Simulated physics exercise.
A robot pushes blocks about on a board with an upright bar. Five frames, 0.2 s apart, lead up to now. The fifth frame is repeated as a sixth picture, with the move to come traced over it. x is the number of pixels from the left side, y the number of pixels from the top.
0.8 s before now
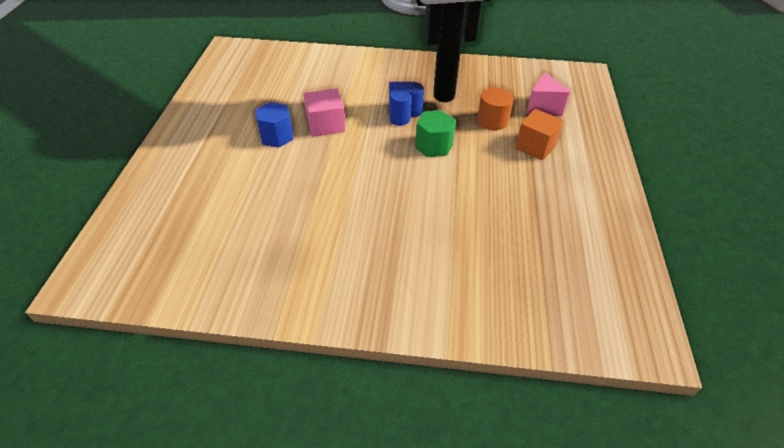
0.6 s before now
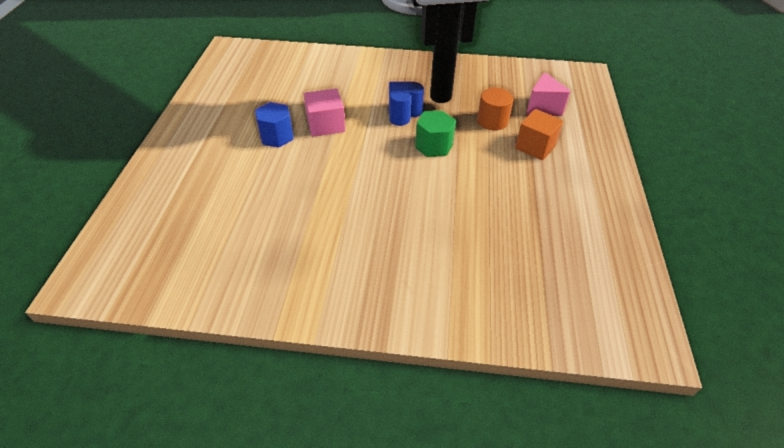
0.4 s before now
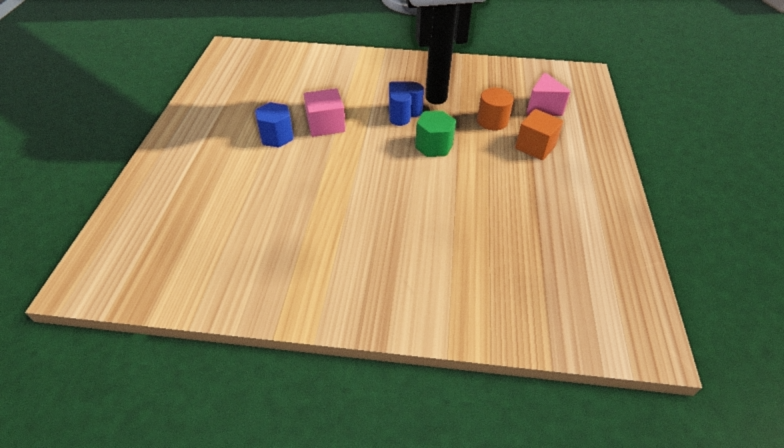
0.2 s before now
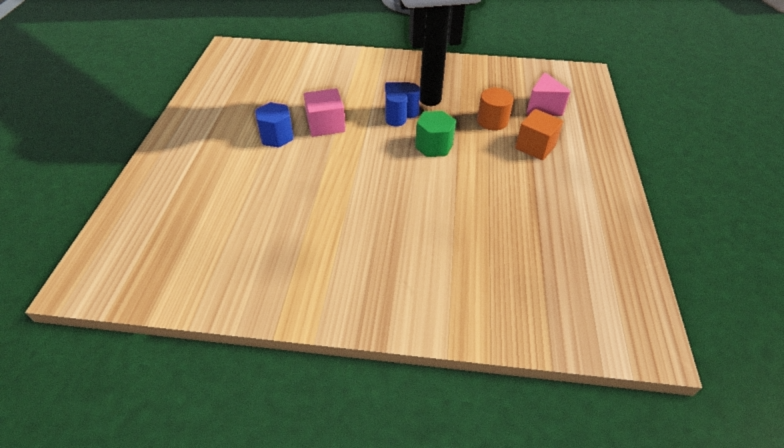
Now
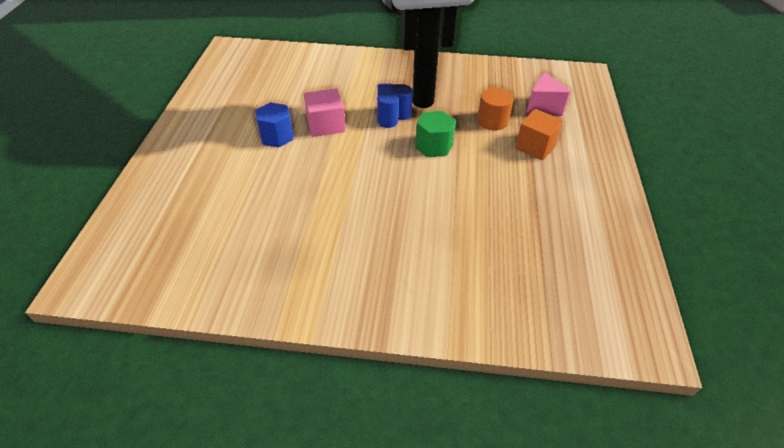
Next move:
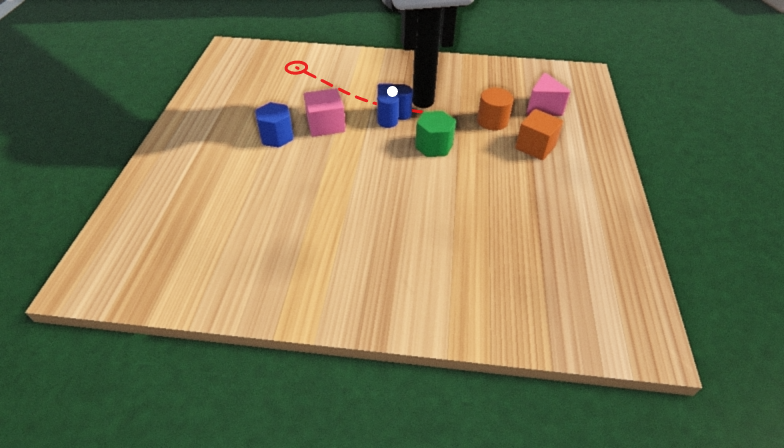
Black upright bar sliding left along the far side of a wooden board, nudging a blue block slightly left among colourful blocks.
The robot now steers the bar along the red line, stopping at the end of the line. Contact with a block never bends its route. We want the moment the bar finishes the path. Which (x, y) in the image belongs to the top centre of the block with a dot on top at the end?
For the centre of its top, I'd go with (361, 95).
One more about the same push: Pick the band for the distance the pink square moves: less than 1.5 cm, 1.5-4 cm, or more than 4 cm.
Shift of under 1.5 cm.
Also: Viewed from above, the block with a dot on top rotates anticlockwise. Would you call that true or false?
That is true.
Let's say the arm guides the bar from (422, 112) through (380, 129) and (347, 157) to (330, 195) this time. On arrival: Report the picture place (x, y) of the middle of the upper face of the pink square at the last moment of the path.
The middle of its top is at (298, 98).
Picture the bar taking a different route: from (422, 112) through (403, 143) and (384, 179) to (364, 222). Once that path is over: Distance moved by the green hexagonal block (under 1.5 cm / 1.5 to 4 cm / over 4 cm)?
Its final spot will lie within 1.5 cm of the current one.
Path on the board, from (422, 112) over (350, 95) to (296, 68); the dot is on the blue heart.
The first path, step by step. One third of the way, bar (371, 93); blue heart (361, 95), turned 75° anticlockwise.
Two thirds of the way, bar (330, 76); blue heart (361, 95), turned 75° anticlockwise.
At the end, bar (295, 59); pink square in place; blue heart (361, 95), turned 75° anticlockwise.
